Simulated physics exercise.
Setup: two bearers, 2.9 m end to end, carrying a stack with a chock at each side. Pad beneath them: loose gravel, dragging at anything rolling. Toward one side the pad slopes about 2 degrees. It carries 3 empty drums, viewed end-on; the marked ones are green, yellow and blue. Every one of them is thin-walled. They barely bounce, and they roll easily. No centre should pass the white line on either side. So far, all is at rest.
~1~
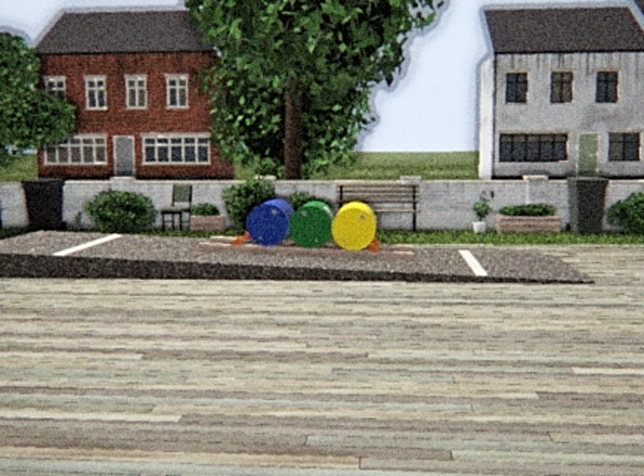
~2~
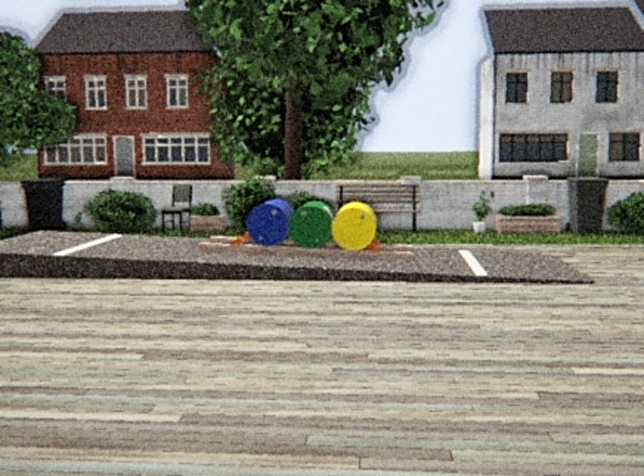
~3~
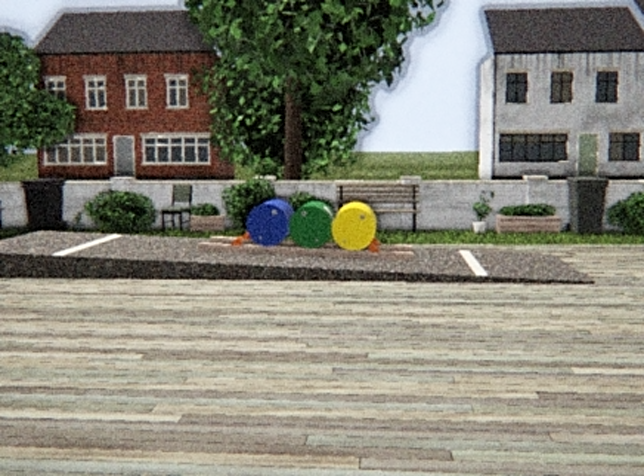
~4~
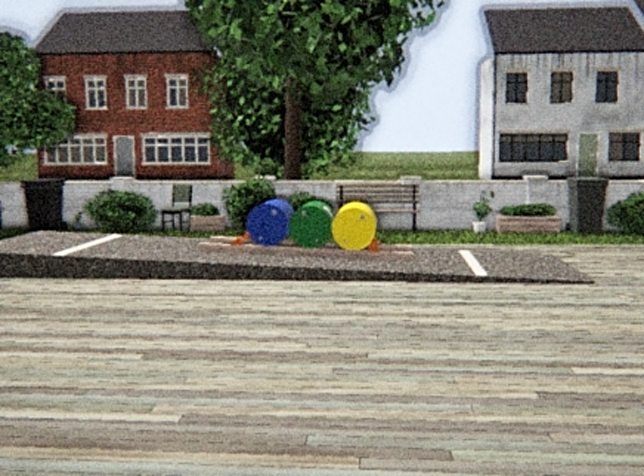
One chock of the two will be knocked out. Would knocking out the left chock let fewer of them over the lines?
Yes, the left one, I reckon.
If it is the left, after 0.9 s, green is on the bearers, 140 cm from the bearers' right end; yellow is on the bearers, 80 cm from the bearers' right end; blue is on the bearers, 95 cm from the bearers' left end; 0 past a line.
If it is the left, in the end, green is on the bearers, 140 cm from the bearers' right end; yellow is on the bearers, 80 cm from the bearers' right end; blue is on the bearers, 95 cm from the bearers' left end; 0 past a line.
If it is the right, after 3.3 s, green is on the bearers, 80 cm from the bearers' right end, rolling right; yellow is on the bearers, 25 cm from the bearers' right end, rolling right; blue is on the bearers, 140 cm from the bearers' right end, rolling right; 0 past a line.
If it is the right, in the end, green is past the right line; yellow is past the right line; blue is past the right line; 3 past a line.
